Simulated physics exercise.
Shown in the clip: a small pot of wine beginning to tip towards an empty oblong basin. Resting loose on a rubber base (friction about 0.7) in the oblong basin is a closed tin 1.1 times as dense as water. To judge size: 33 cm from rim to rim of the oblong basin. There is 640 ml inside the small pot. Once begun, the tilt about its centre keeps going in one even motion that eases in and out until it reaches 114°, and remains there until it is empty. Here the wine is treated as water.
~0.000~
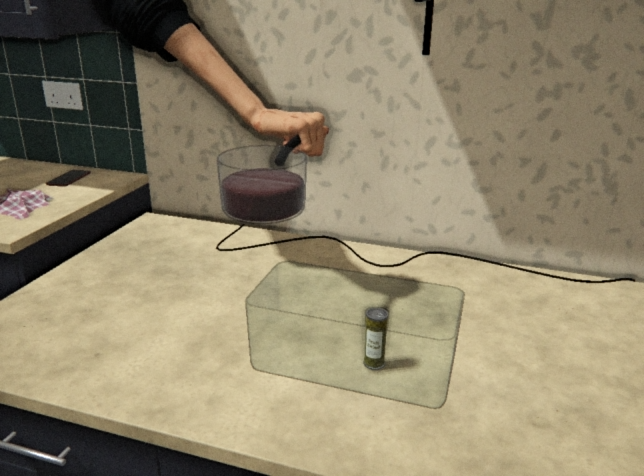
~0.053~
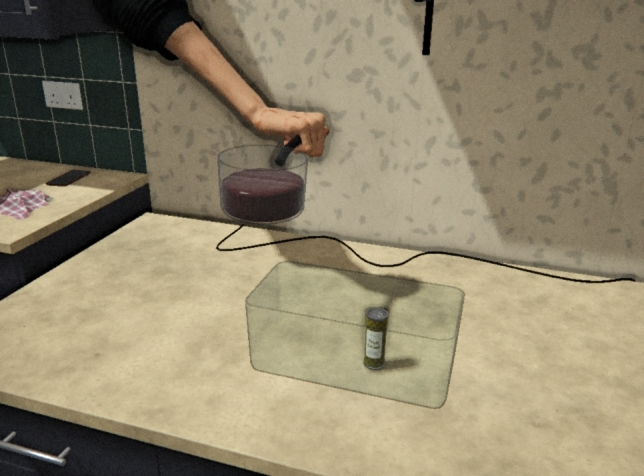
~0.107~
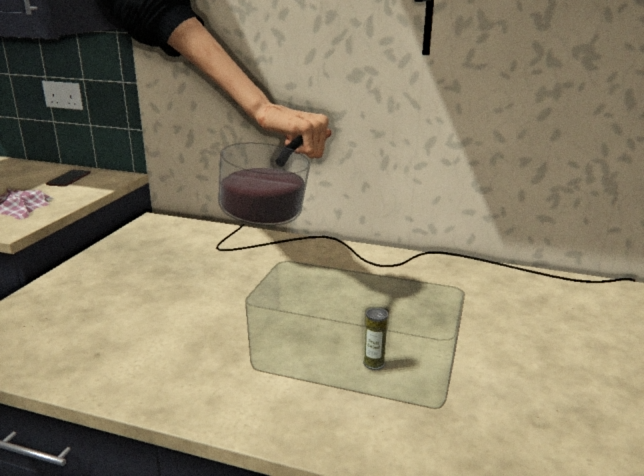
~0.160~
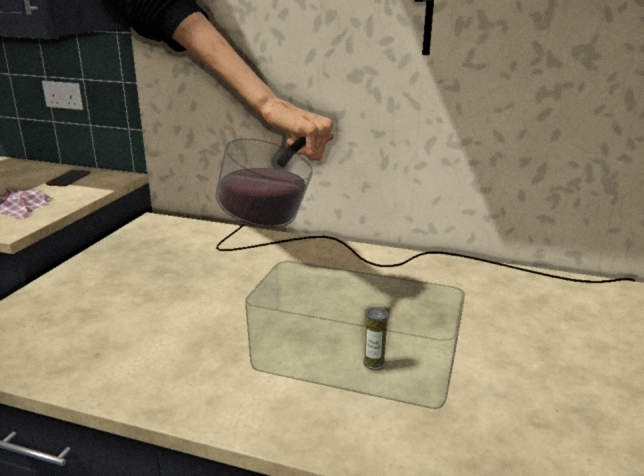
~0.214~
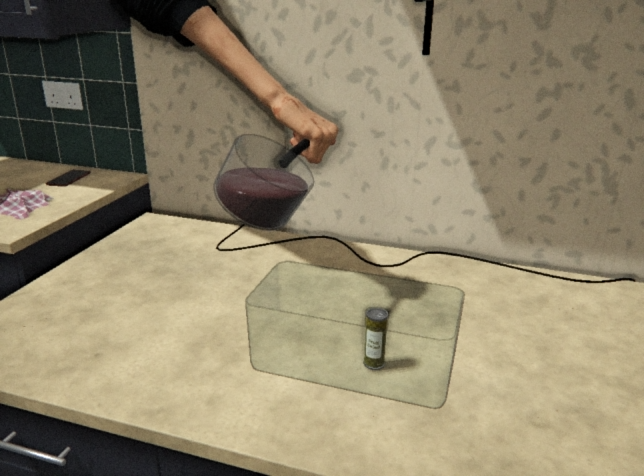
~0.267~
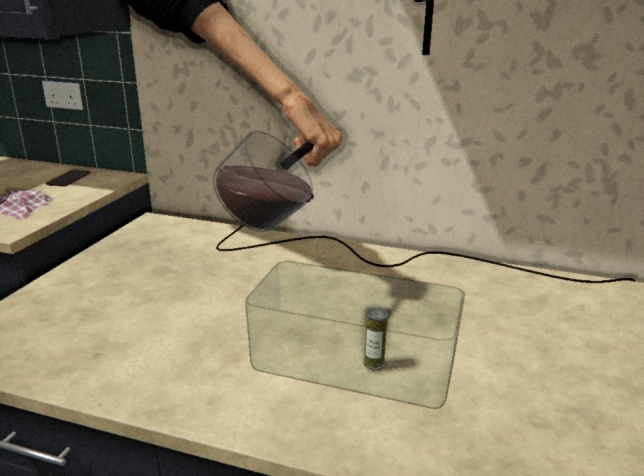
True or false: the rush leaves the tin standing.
True.
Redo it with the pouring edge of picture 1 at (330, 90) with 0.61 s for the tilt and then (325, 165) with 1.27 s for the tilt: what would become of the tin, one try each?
Try 1: Tipped over; try 2: Still standing.
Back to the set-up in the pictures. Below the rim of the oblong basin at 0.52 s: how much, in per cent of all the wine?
Roughly 22 percent.
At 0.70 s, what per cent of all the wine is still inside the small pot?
5 %.
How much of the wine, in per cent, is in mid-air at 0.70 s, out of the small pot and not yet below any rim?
Near 10 percent.
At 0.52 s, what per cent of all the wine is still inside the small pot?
At that time about 26 in a hundred parts are still held.
Then, 0.52 s in, the tilt is 108° and 27 per cent is still to pour; the tin stands where it began.
Then, 0.70 s in, the tilt is 114° and 5 per cent is still to pour; the tin stands where it began.
Then, 0.90 s in, the tilt is 114° and 0 per cent is still to pour; the tin stands where it began.
Then, 1.11 s in, the tilt is 114° and 0 per cent is still to pour; the tin stands where it began.
Finally, the tin stands where it began.
